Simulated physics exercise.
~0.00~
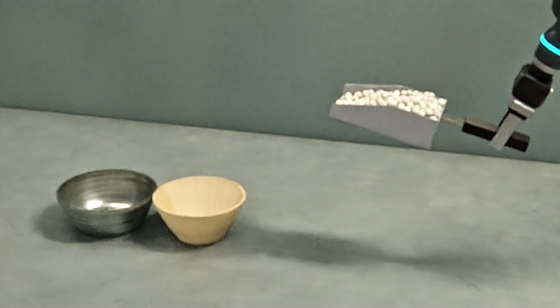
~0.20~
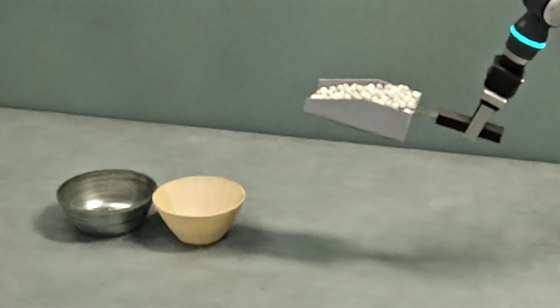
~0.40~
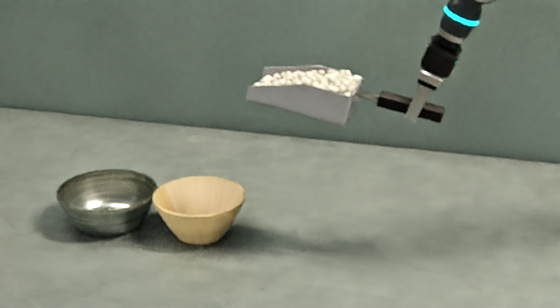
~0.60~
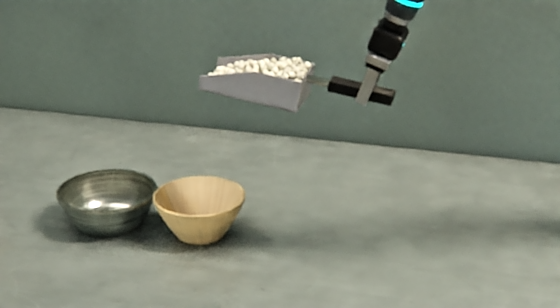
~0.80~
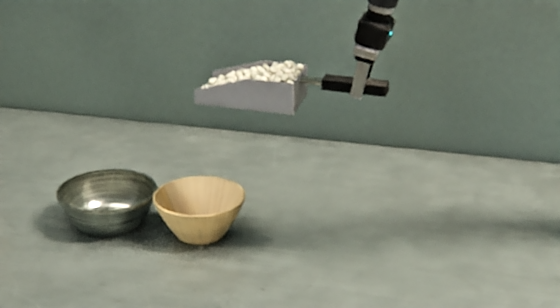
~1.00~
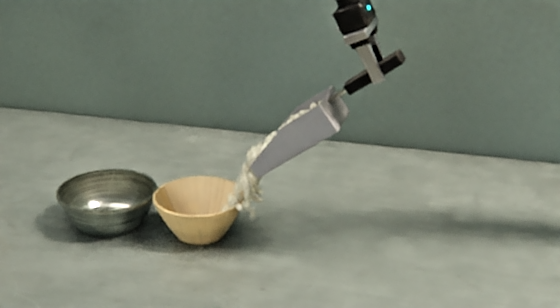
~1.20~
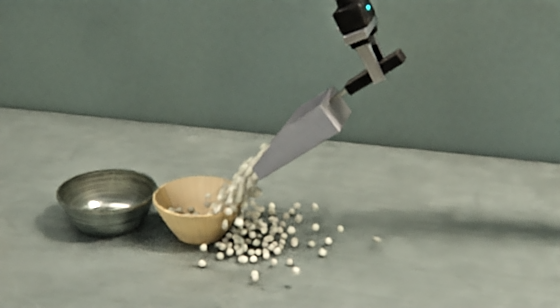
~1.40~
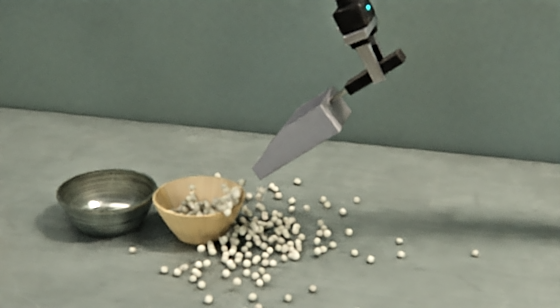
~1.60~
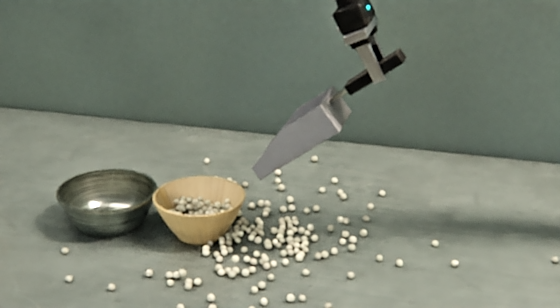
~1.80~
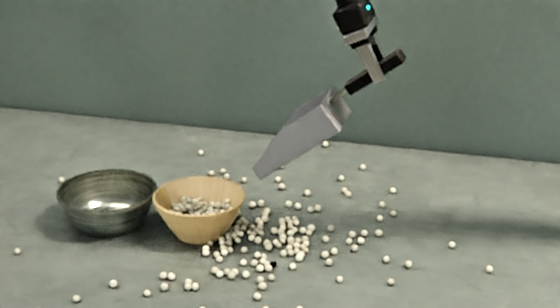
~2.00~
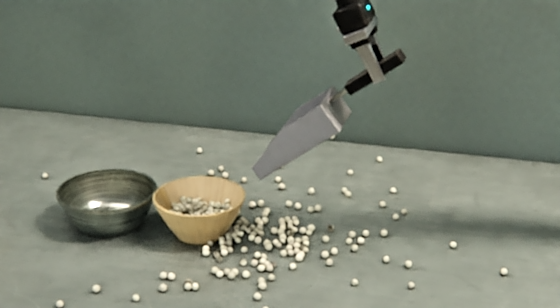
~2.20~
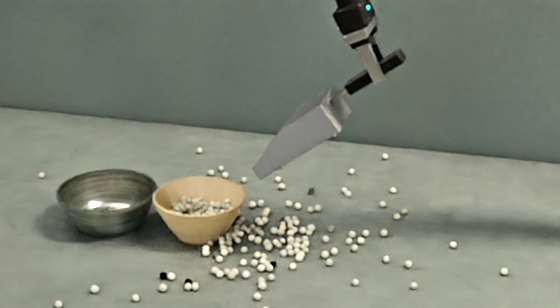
A grey scoop heaped with small white beads, gripped by a black robot arm, hangs at the right above a grey tabletop before a plain grey-green wall, seen from slightly above by a still camera. A dark metallic bowl and a pale tan bowl stand side by side at the left. The arm carries the scoop left, stops short of the tan bowl and tips it steeply forward. Beads pour over the bowl's near right rim, some landing inside and many spilling and scattering across the table. The emptied scoop stays tilted, the tan bowl partly filled, the dark bowl empty.
